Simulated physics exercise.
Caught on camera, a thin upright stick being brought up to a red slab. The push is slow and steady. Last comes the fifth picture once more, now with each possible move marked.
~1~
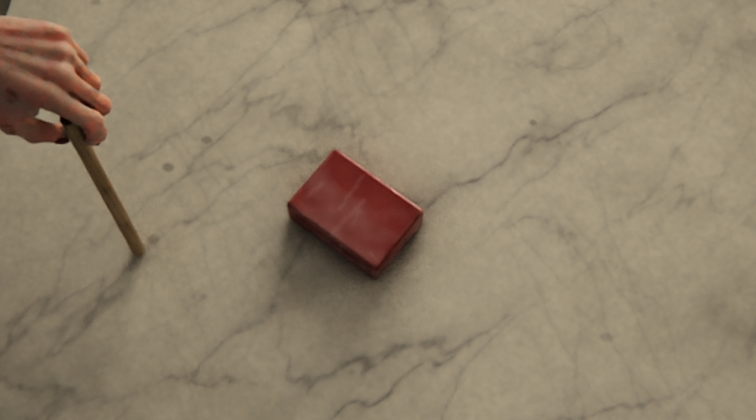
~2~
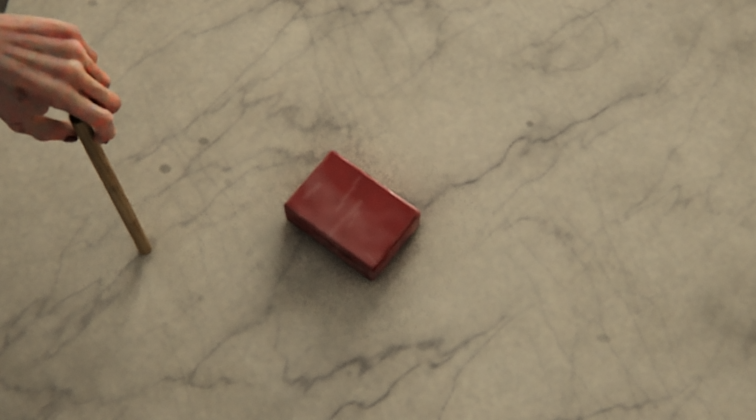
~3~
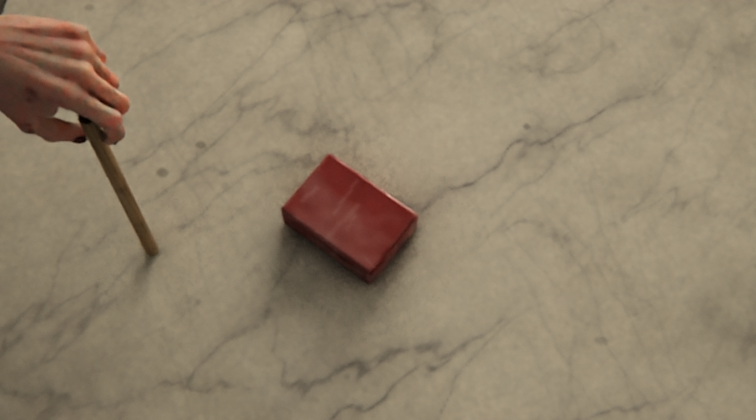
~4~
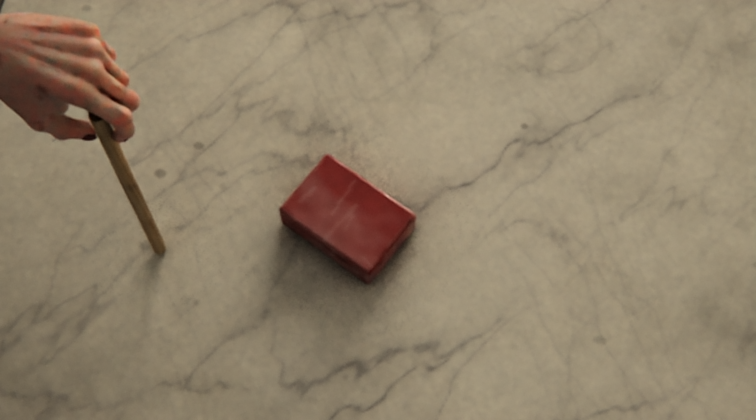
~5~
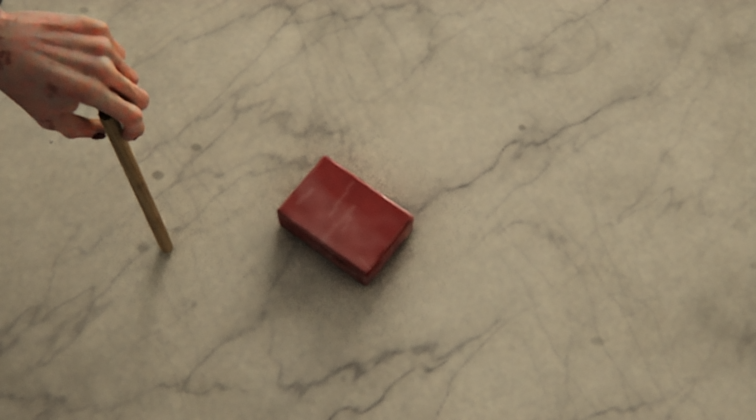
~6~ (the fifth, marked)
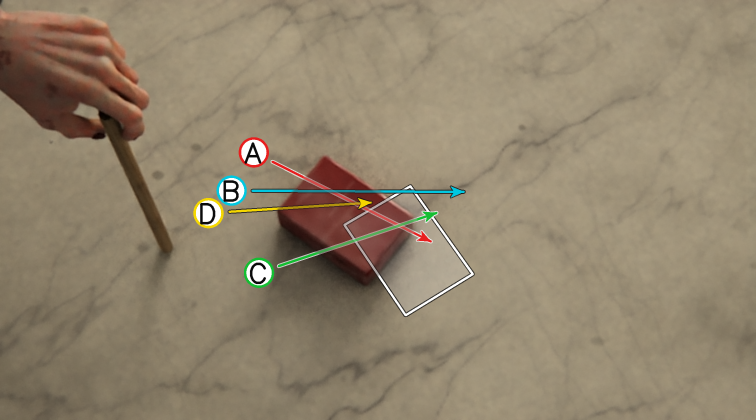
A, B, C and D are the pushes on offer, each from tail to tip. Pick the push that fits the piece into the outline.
Arrow D does it.
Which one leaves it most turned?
Stroke A.
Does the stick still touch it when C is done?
At the end, yes.
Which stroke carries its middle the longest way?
A.
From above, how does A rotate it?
It turns clockwise.
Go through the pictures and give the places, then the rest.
Red slab (354, 207), in the first frame.
Red slab (352, 208), in the second frame.
Red slab (349, 211), in the third frame.
Red slab (347, 211), in the fourth frame.
Red slab (345, 213), in the fifth frame.
On the copy, A from (273, 162) to (431, 241); B from (253, 191) to (464, 192); C from (279, 266) to (436, 213); D from (229, 212) to (371, 203).
On D. First, foot of the stick (281, 209), piece (345, 213).
Then, foot of the stick (333, 206), piece (385, 226).
Finally, foot of the stick (371, 203), piece (410, 237); it fills the outline.
By contrast, A leaves the piece out of the outline, at (409, 287); B leaves the piece out of the outline, at (397, 242); C leaves the piece out of the outline, at (398, 162).
